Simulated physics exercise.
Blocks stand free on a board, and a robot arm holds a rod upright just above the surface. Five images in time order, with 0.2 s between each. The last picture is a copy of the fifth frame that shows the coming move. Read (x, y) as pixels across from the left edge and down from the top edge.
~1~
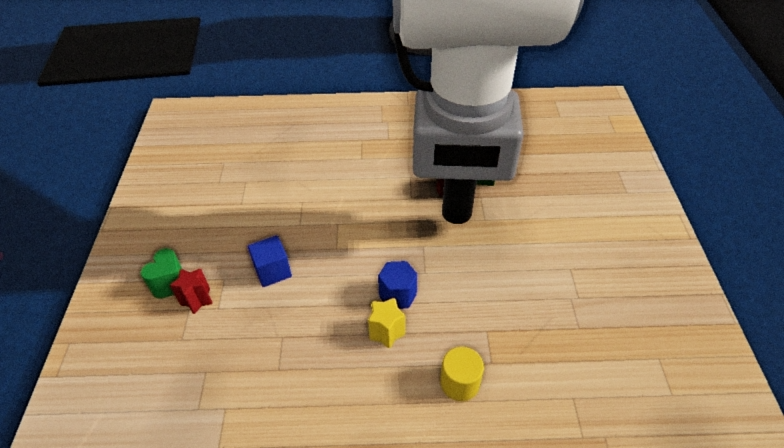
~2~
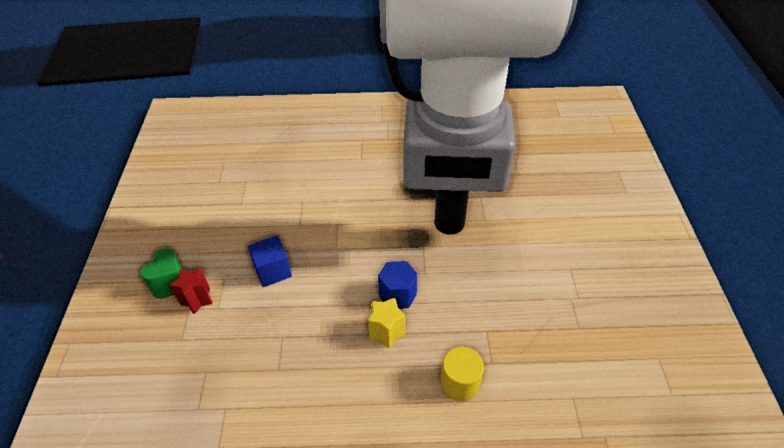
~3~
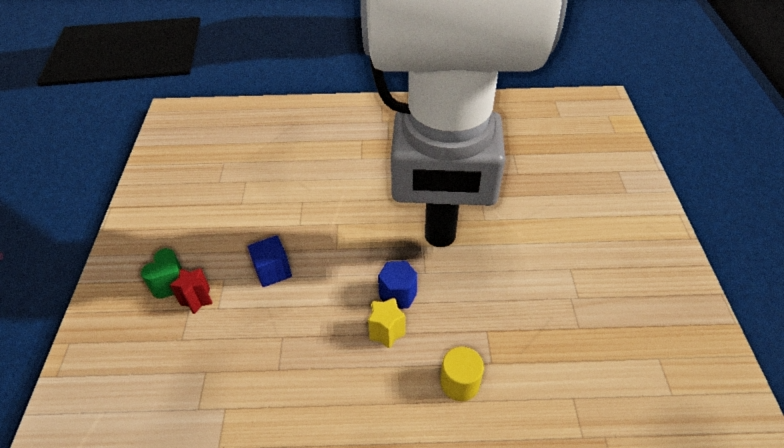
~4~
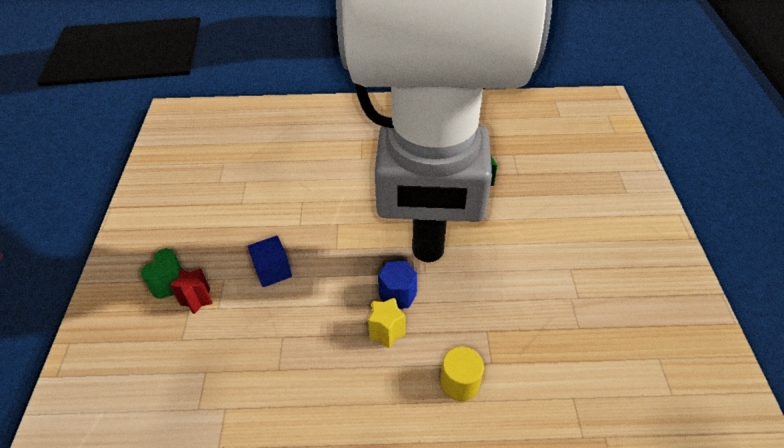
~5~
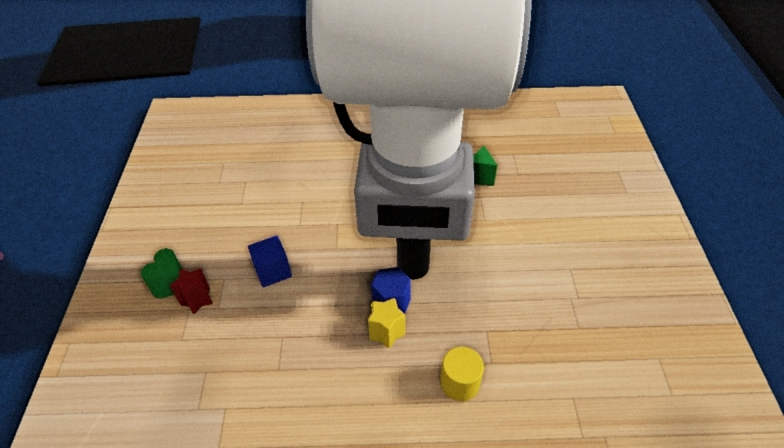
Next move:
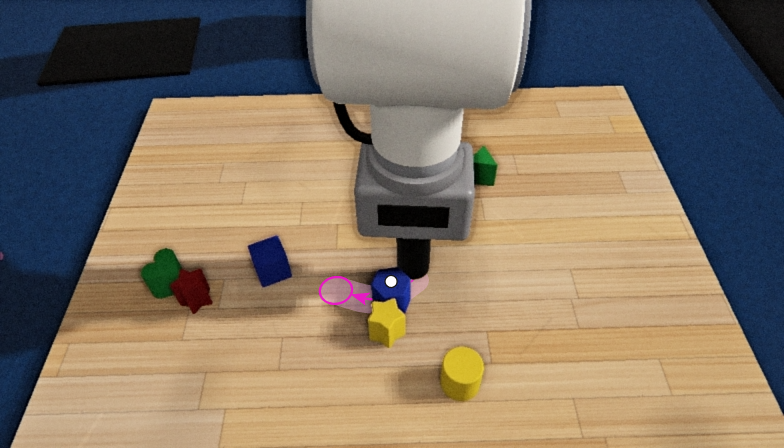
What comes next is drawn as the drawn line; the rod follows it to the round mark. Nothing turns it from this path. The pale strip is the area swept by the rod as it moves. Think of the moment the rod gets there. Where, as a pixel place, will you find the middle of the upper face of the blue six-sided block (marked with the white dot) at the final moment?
The centre of its top face lies at (352, 308).
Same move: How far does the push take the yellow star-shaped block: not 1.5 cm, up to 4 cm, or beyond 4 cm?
Goes 1.5 to 4 cm.
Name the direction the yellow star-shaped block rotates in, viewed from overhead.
Bird's-eye view: Counterclockwise.
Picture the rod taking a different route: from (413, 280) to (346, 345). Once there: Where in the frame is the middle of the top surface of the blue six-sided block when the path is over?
I expect it at (325, 357).
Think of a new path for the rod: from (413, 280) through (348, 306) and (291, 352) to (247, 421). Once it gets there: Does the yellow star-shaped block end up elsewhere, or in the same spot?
Once the rod is done, the yellow star-shaped block is in a new spot.
The line goes from (413, 280) through (391, 295) and (363, 298) to (336, 290); the dot is on the blue six-sided block.
The first path, step by step. Halfway along, rod (376, 286); yellow star-shaped block (379, 333), turned 25° anticlockwise; blue six-sided block (361, 307), turned 35° anticlockwise.
At the end, rod (334, 277); blue four-sided block unmoved; yellow star-shaped block (379, 333), turned 30° anticlockwise; blue six-sided block (352, 308), turned 65° anticlockwise.
